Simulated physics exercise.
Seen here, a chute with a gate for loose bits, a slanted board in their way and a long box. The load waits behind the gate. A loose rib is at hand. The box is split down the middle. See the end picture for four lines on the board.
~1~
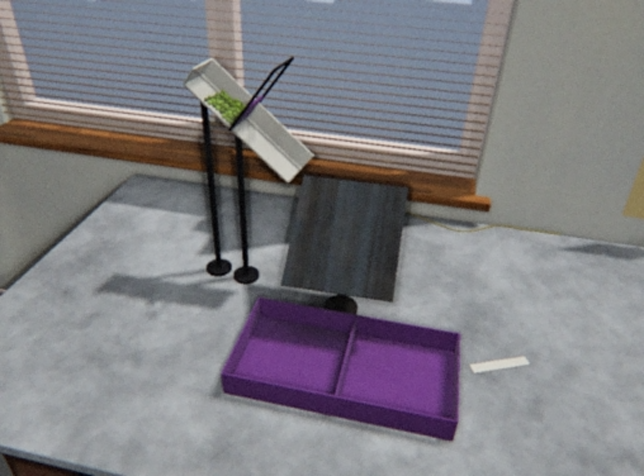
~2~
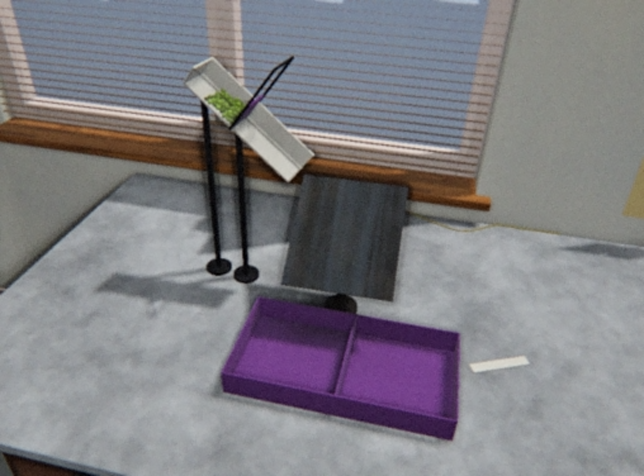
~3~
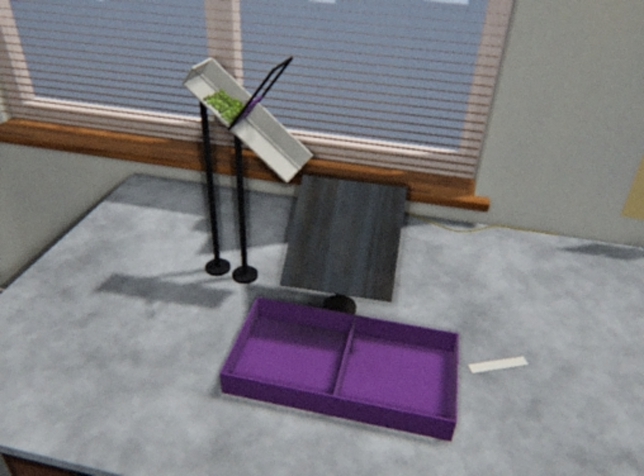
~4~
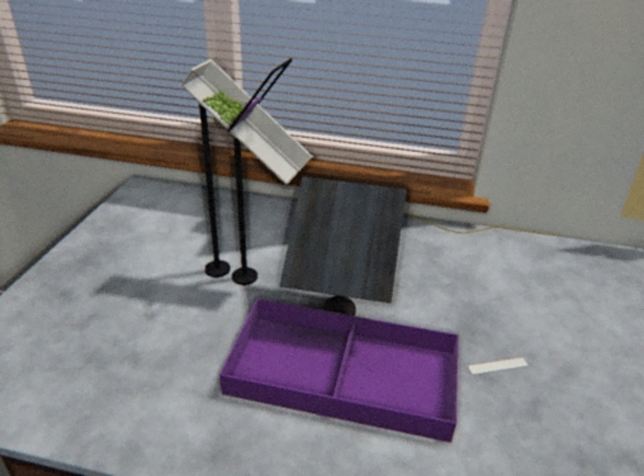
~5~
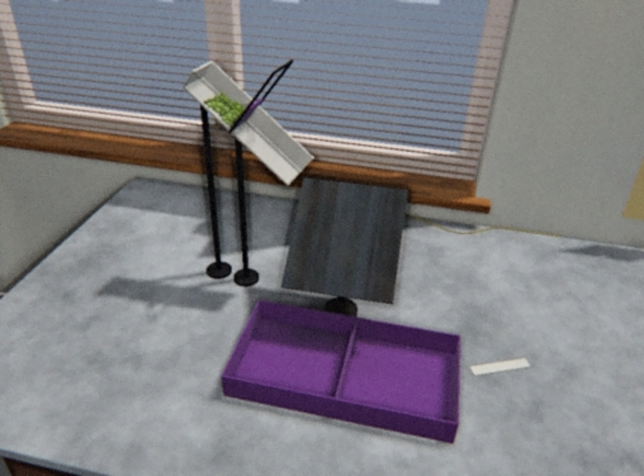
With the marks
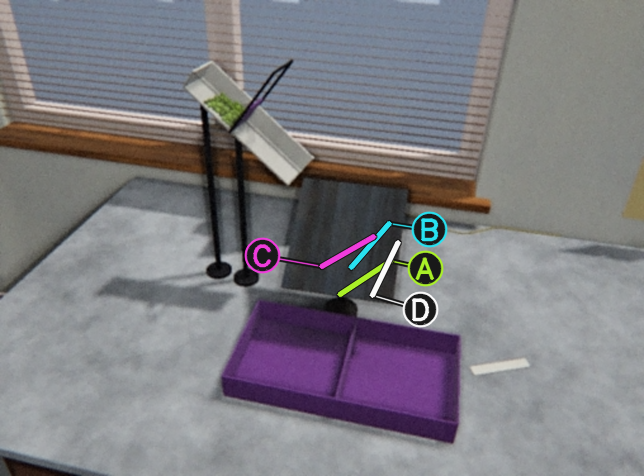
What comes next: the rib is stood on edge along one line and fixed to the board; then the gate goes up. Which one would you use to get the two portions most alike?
The answer is line D.
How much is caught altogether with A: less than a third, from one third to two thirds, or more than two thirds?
It is more than two thirds.
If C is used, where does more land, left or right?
More lands on the left.
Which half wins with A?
Left.
On the marked copy, line A from (390, 260) to (340, 294); line B from (389, 223) to (351, 267); line C from (373, 236) to (321, 266); line D from (398, 242) to (372, 295).
For line A, of what is caught, the whole lot in the left half, none at all in the right.
For line B, of what is caught, the bulk in the left half, a small share in the right.
For line C, of what is caught, all but a few in the left half, a small share in the right.
For line D, of what is caught, close to half in the left half, close to half in the right.
